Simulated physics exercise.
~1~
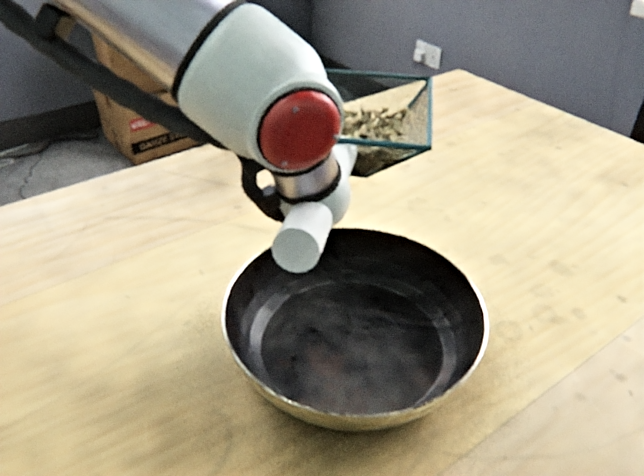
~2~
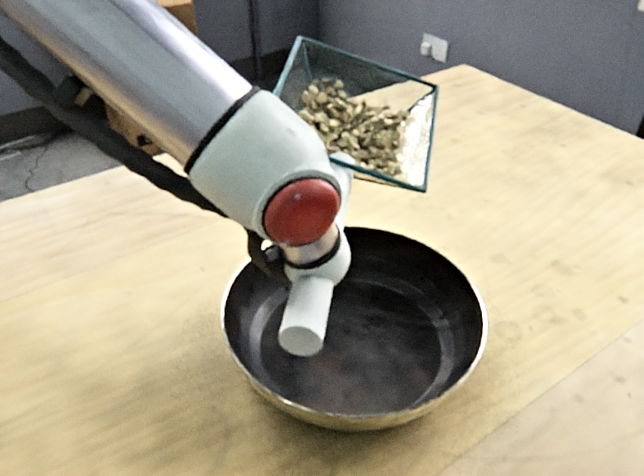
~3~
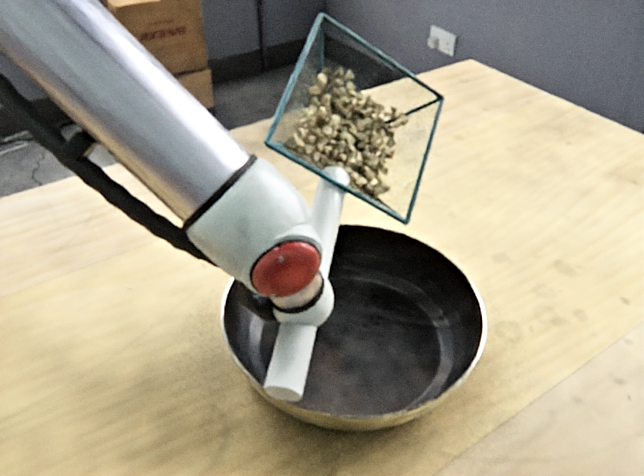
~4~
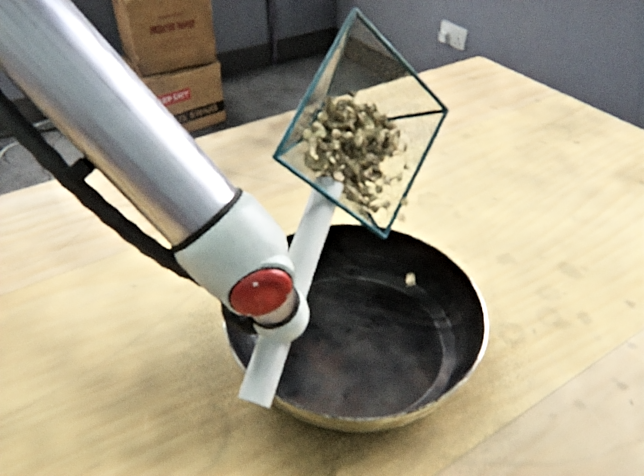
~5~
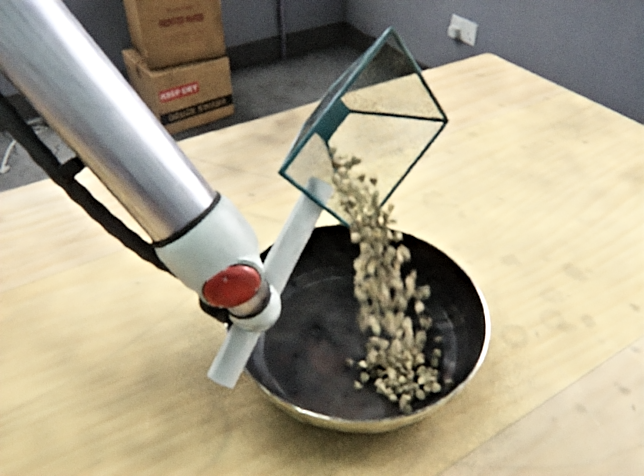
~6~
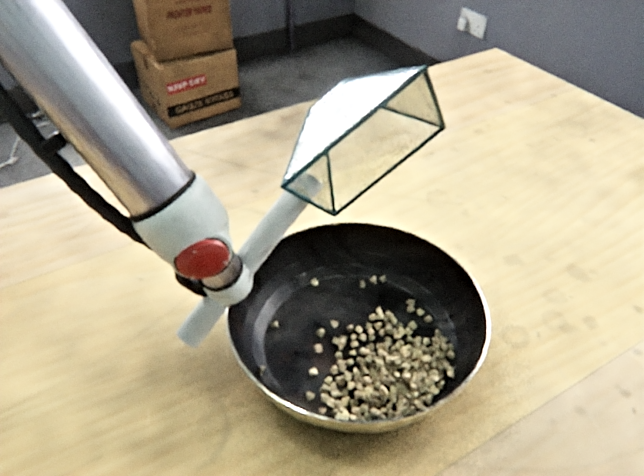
A pale wooden table stands against a grey wall, seen from slightly above, with cardboard boxes on the floor behind at left. A silver and pale-green robot arm with a red cap reaches in from the upper left, holding a clear, dark-edged scoop of tan pellets above a round black pan. The arm steadily tips the scoop, and the pellets bunch toward its lower edge. A few drop first, then the rest pour down in a thick stream. Finally the scoop hangs upturned and empty, with the pellets scattered across the pan, mostly toward its lower right.
